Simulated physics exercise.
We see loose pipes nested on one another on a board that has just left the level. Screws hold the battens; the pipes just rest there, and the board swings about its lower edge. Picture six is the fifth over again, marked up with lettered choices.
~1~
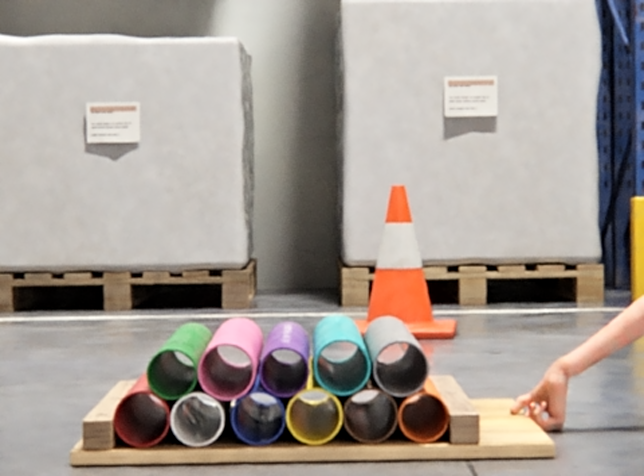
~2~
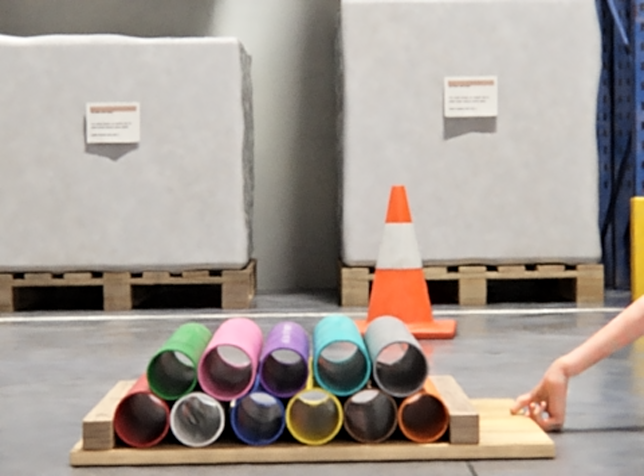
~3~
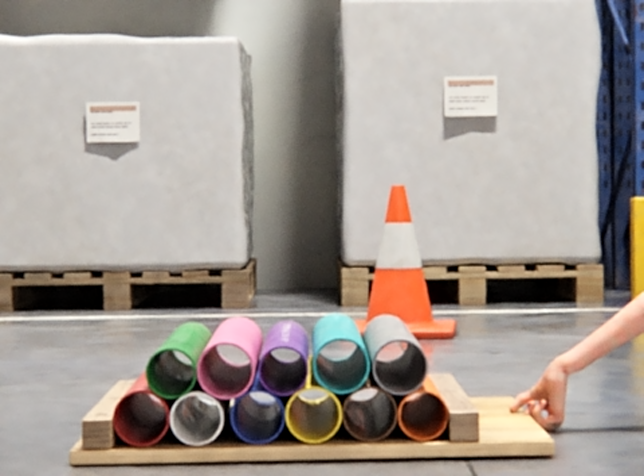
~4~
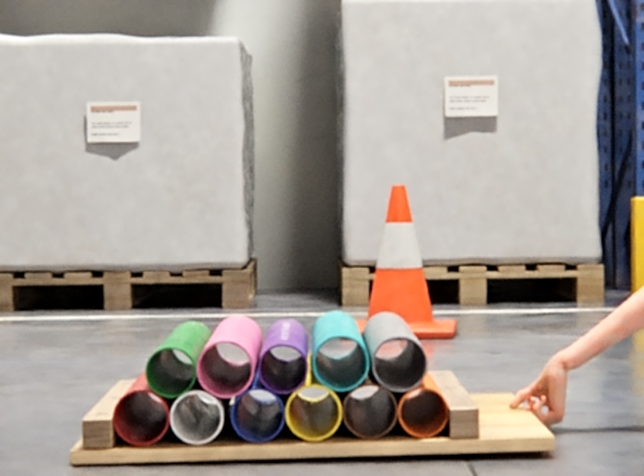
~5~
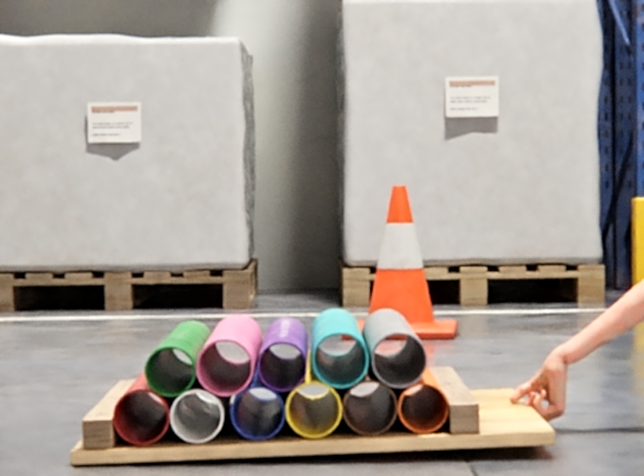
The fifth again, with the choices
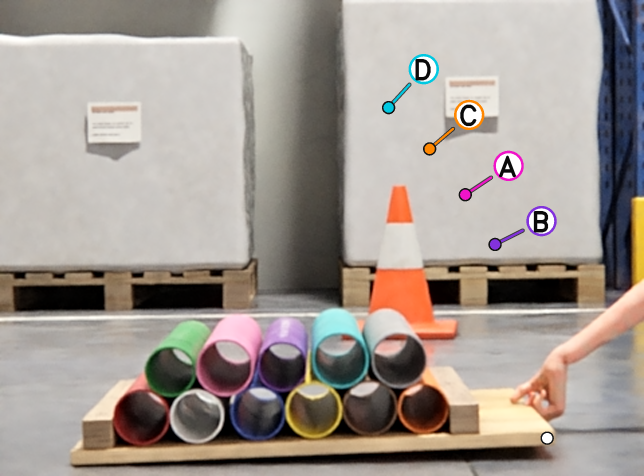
A wooden board stacked with colored pipes tilts very slightly as a hand lifts its right end.
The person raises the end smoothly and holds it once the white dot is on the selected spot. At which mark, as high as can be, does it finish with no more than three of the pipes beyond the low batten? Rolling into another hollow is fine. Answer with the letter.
It can be raised to B.
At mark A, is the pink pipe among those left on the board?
No.
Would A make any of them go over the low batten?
Yes.
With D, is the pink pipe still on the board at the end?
The pink pipe: No.
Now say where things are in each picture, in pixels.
The first frame shows red pipe (142, 419); white pipe (197, 419); blue pipe (259, 418).
The second frame shows blue pipe (259, 418); yellow pipe (314, 416).
The third frame shows board (312, 414); brown pipe (370, 414); orange pipe (424, 415); green pipe (171, 373).
The fourth frame shows board (312, 412); red pipe (141, 417); white pipe (197, 418).
The fifth frame shows board (312, 409); red pipe (141, 417); white pipe (197, 416).
On the marked copy, A at (465, 195); B at (495, 245); C at (430, 149); D at (388, 108); the white dot at (547, 438).
Taking B. A third of the way, board at 16°.
Two thirds of the way, board at 26°.
When it is over, board at 26°, none over the low batten.
As for the rest, A four over the low batten (pink, turquoise, green, purple); C five over the low batten; D five over the low batten.
